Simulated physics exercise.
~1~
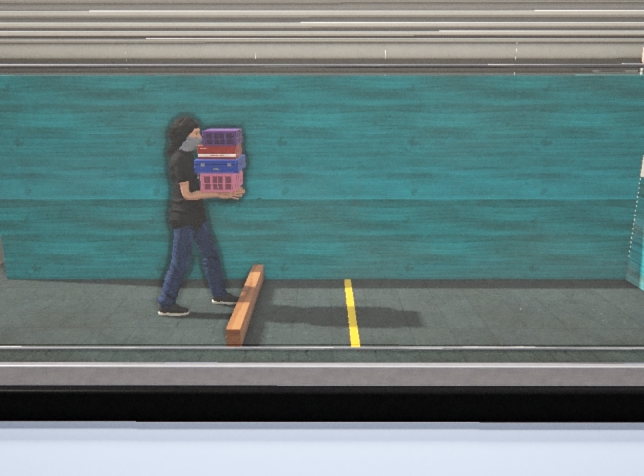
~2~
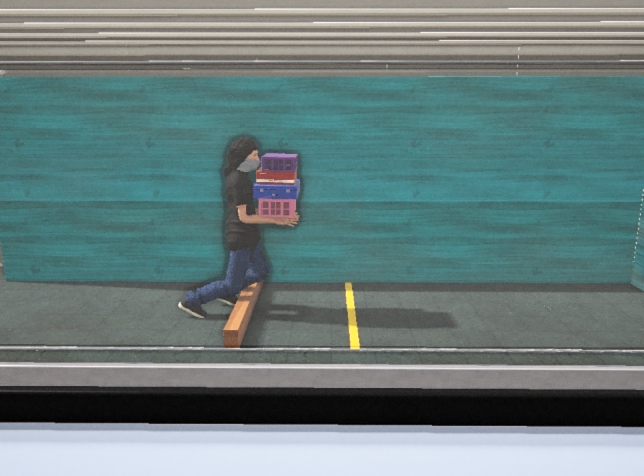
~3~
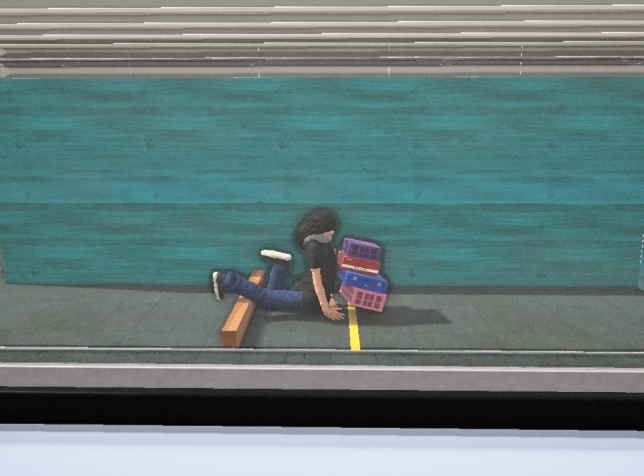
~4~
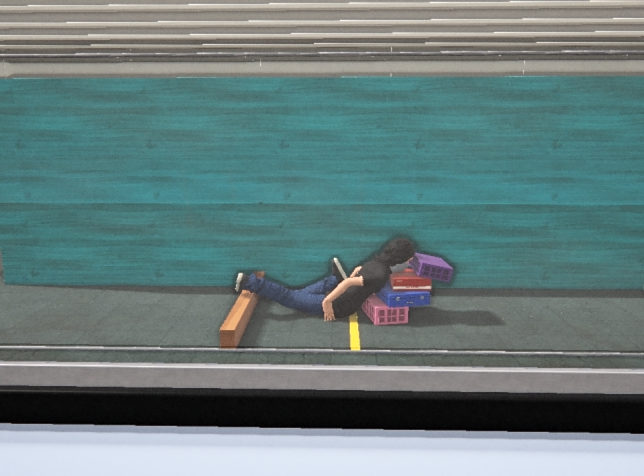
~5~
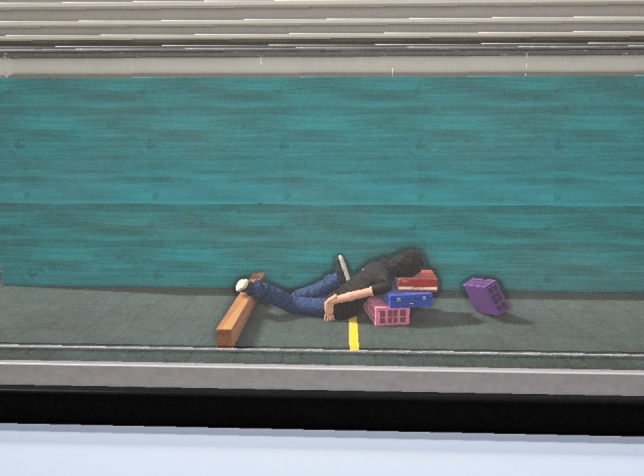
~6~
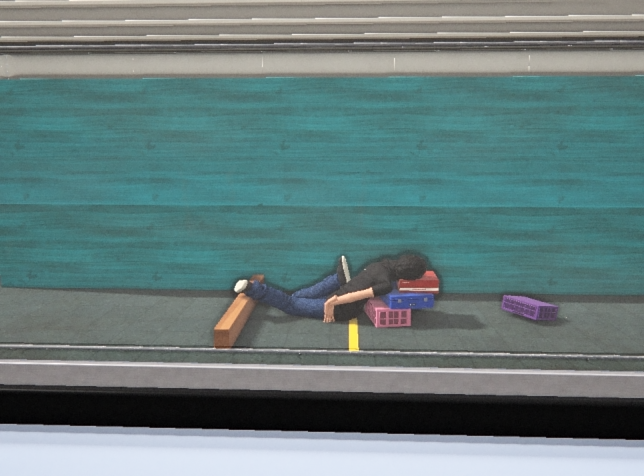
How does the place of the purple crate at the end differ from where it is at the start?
At the start the purple crate is on top of the stack in the person's arms, left of the yellow line. At the end it lies alone on the floor, well to the right of the line and of the other boxes.
